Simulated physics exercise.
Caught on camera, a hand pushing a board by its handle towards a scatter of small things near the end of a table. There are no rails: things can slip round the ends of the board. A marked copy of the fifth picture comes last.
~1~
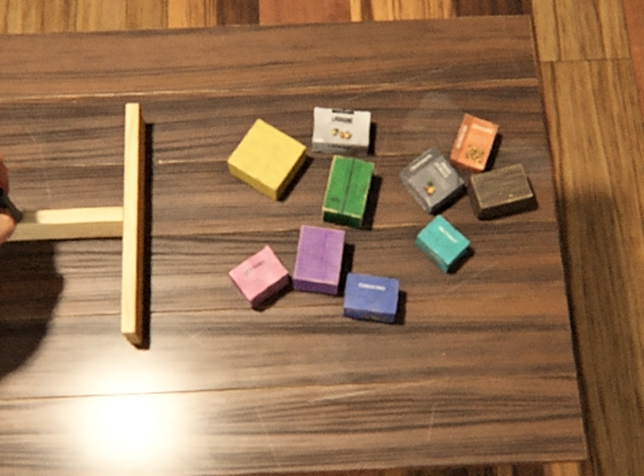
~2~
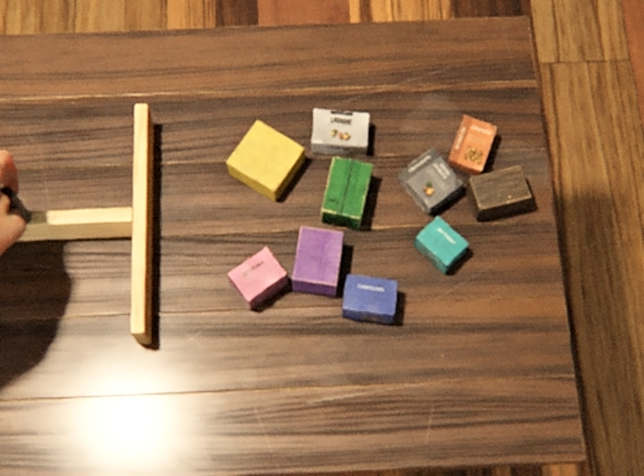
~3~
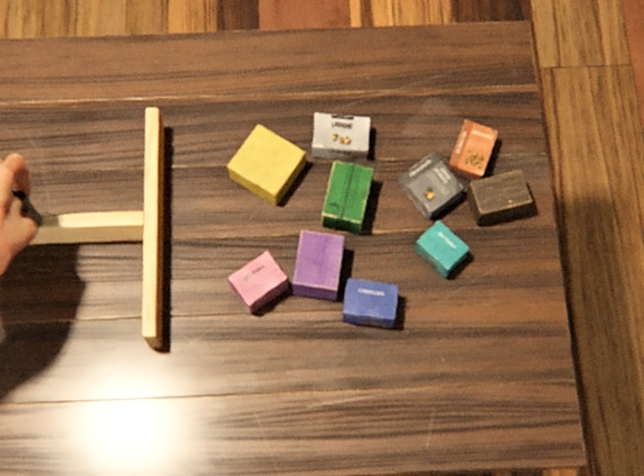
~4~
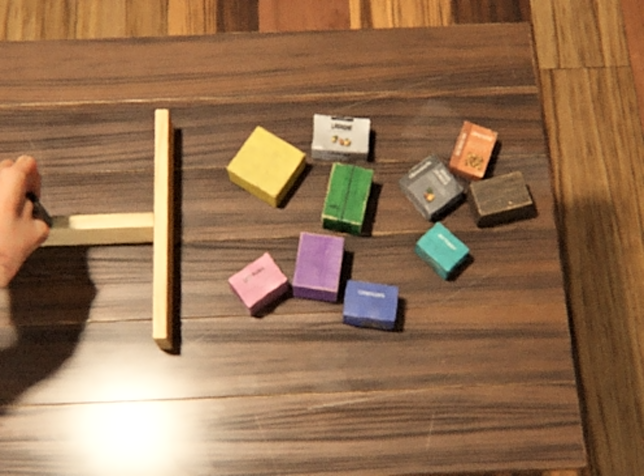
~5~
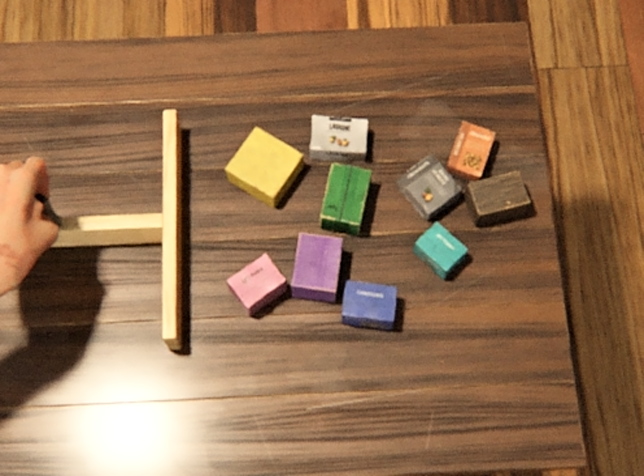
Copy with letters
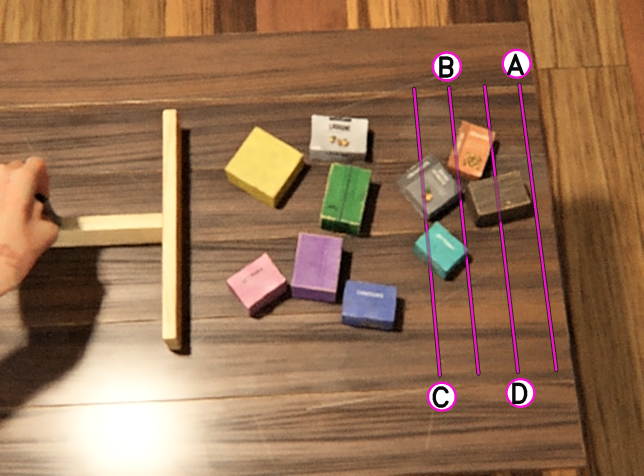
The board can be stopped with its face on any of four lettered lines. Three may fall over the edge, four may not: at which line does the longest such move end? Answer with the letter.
No farther than B.
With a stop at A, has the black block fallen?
Yes.
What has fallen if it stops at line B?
The black block.
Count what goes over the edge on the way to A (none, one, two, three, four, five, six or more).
By then, six or more.
On the marked copy, A at (537, 220); B at (463, 223); C at (426, 225); D at (500, 222).
Following B. Soon after the start, board (276, 215); white packet (347, 131); blue packet (393, 308).
Later, board (381, 210); black block (546, 195); orange box (498, 145).
In the end, board (463, 207); black block over the edge; grey box (545, 185); one fallen.
As for the rest, A drops eight; C is within the limit but short; D drops five.
